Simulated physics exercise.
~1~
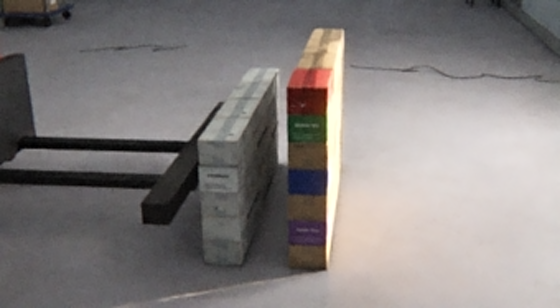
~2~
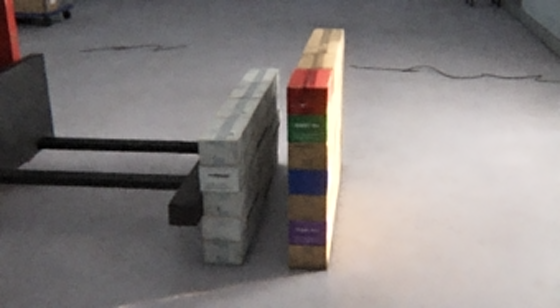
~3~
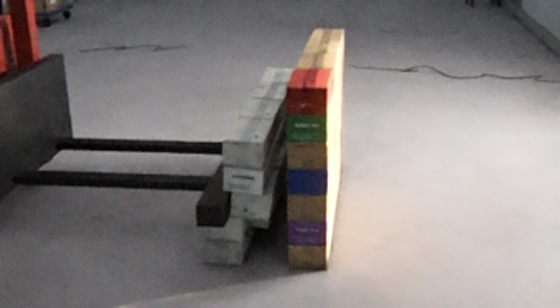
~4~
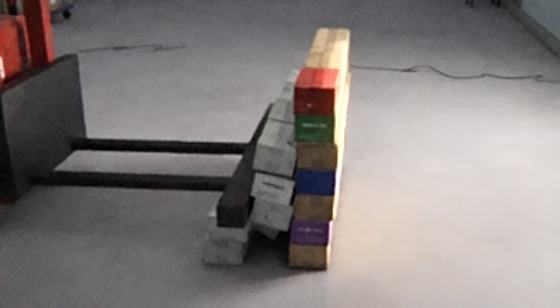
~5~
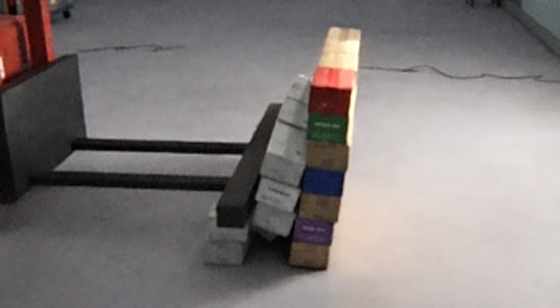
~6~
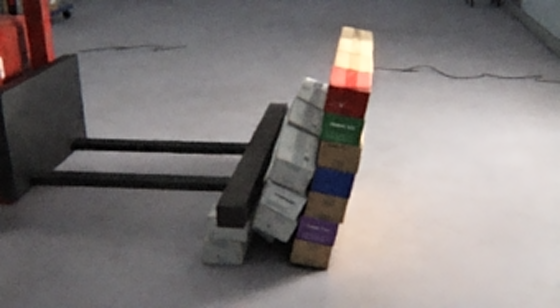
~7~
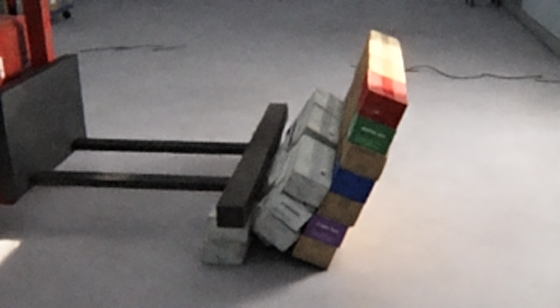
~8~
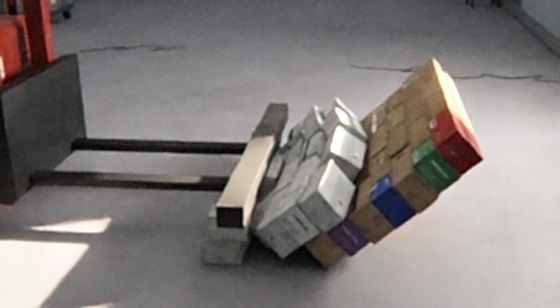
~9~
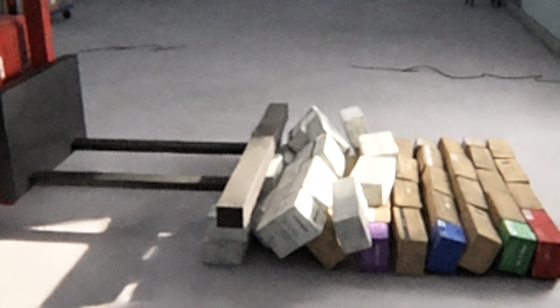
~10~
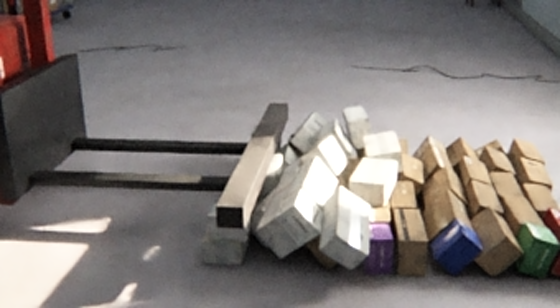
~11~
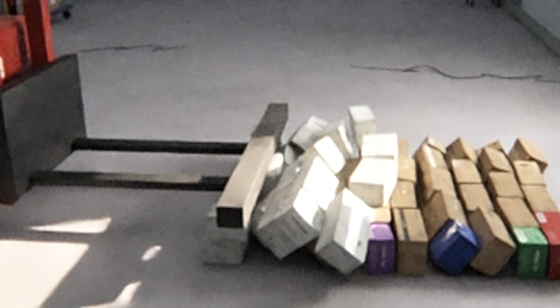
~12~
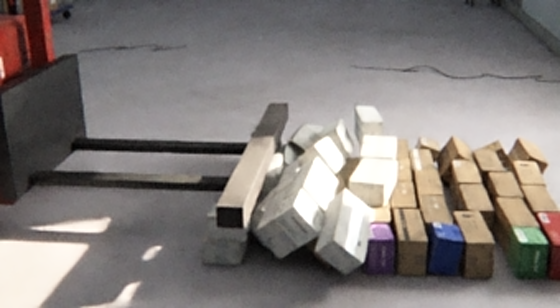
Steel beam on a lift truck pushing a pale box wall into a colour-marked brown one, both toppling right into heaped rows.
